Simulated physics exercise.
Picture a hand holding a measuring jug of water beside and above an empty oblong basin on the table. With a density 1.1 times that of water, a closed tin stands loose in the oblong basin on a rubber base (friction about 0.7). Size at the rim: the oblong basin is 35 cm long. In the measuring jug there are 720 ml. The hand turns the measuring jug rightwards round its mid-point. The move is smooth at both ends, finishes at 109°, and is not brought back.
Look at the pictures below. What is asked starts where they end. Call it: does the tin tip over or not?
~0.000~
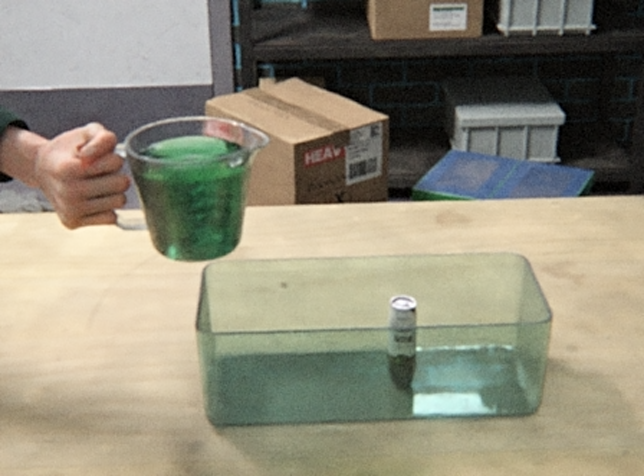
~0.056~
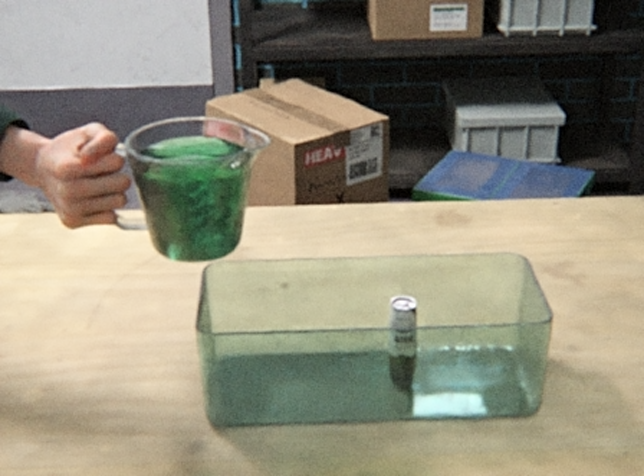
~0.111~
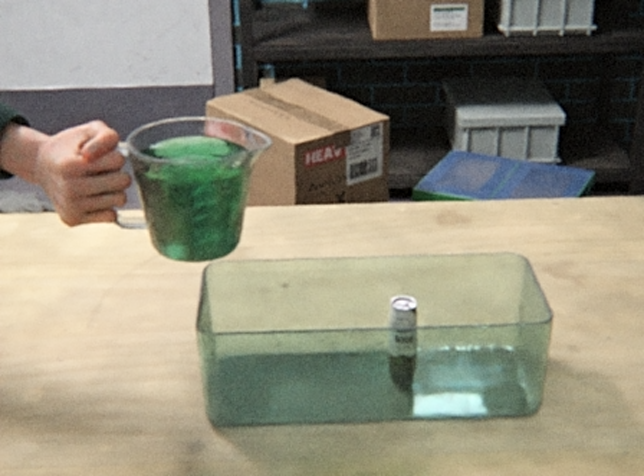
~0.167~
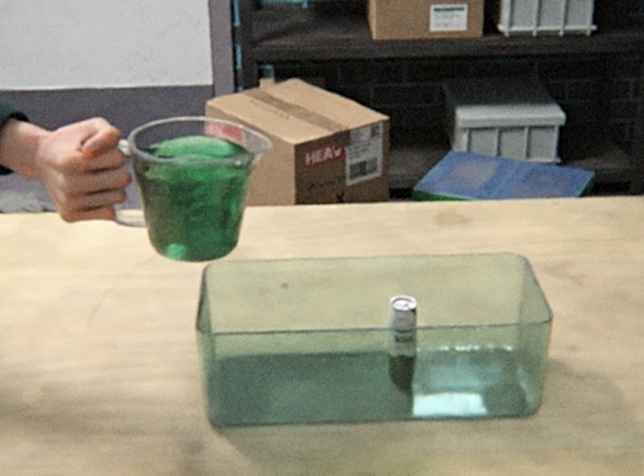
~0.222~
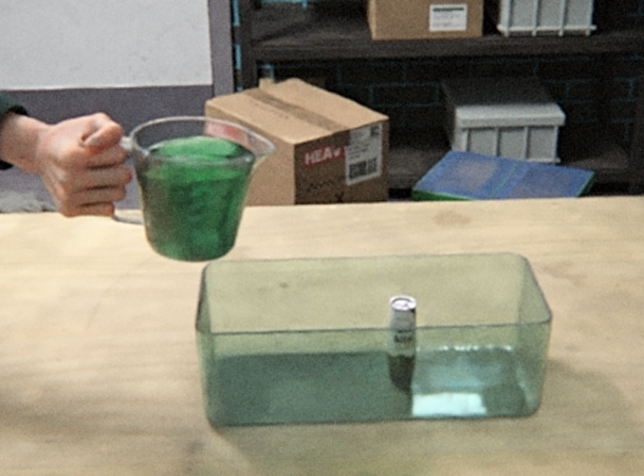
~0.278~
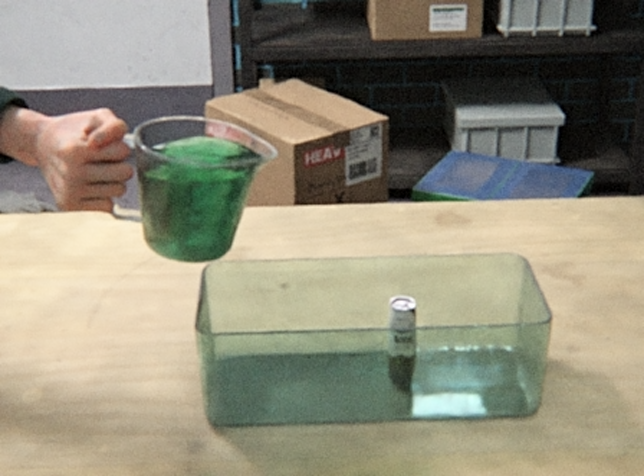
It does not.
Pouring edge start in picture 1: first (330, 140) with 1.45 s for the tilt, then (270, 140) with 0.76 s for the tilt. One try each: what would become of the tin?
First it falls; then it remains upright.
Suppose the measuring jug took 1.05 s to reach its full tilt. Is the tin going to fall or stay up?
After the tilt, the tin is still standing.
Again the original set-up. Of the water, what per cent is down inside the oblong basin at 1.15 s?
Roughly 76 per cent.
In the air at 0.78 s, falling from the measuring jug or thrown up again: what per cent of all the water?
16 %.
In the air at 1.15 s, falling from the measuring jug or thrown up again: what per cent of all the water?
I'd put it at about 10 per cent of the liquid.
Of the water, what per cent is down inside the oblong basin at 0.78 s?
Around 12%.
By 0.78 s the tilt is 61° and 72 per cent is still to pour; the tin stands where it began.
By 1.15 s the tilt is 98° and 14 per cent is still to pour; the tin stands where it began.
By 1.53 s the tilt is 109° and 0 per cent is still to pour; the tin stands where it began.
By 1.95 s the tilt is 109° and 0 per cent is still to pour; the tin stands where it began.
At rest the tin stands where it began.
